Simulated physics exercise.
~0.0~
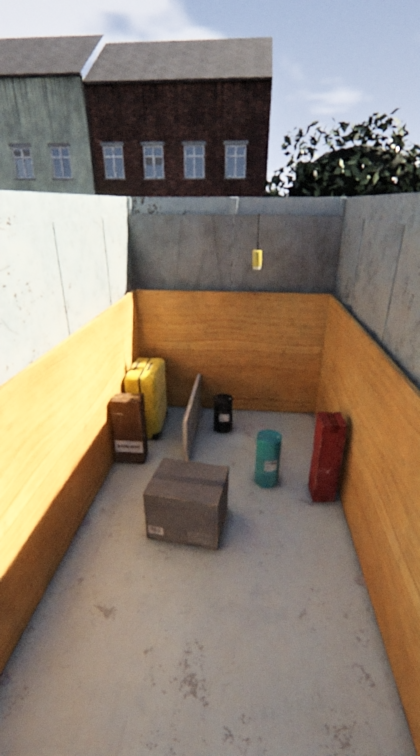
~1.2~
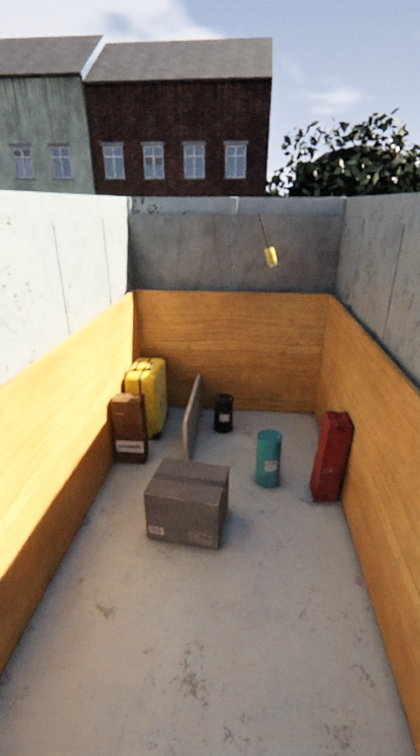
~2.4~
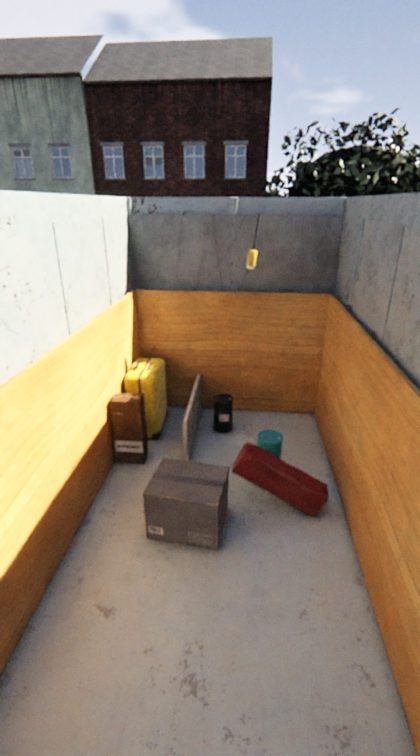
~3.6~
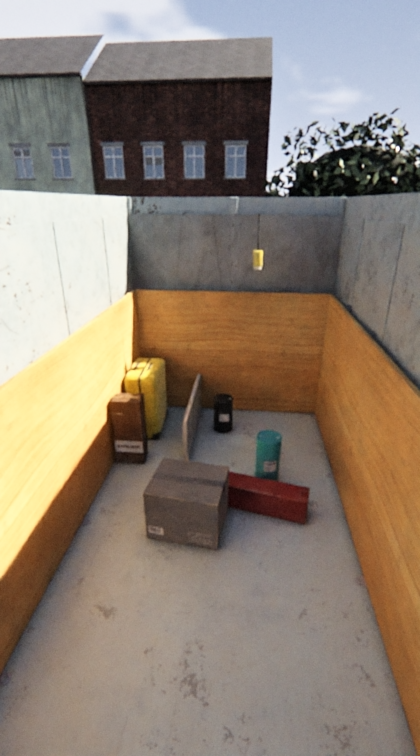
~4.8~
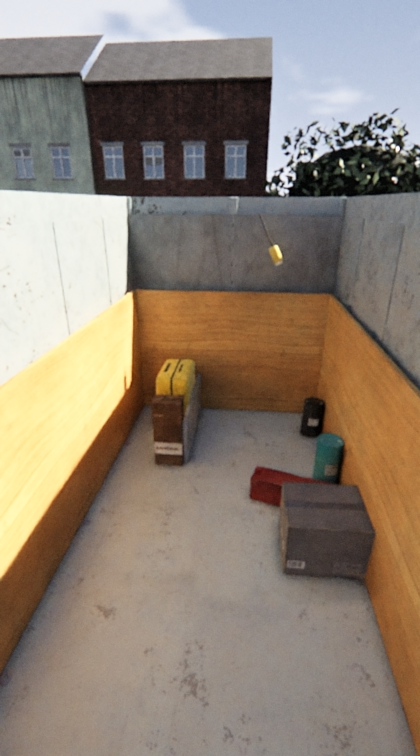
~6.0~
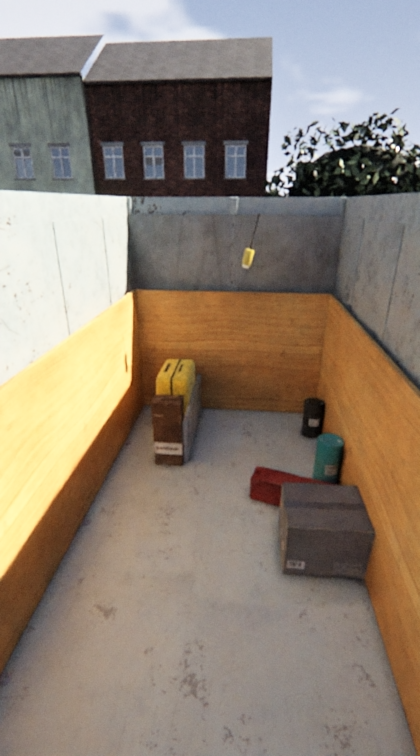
The clip opens on a walled bay with a low board standing on its floor, a yellow case and brown box at the left, a grey box near the middle, black and turquoise canisters beyond it, and a red box upright at the right. The small yellow lamp hanging ahead swings right, then back. The red box topples leftward and ends on its side near the grey box. Then the load shifts right, the grey box and canisters reaching the right side while the yellow case and brown box move against the board. Finally, everything rests there, only the red box tipped over, as the lamp still sways.
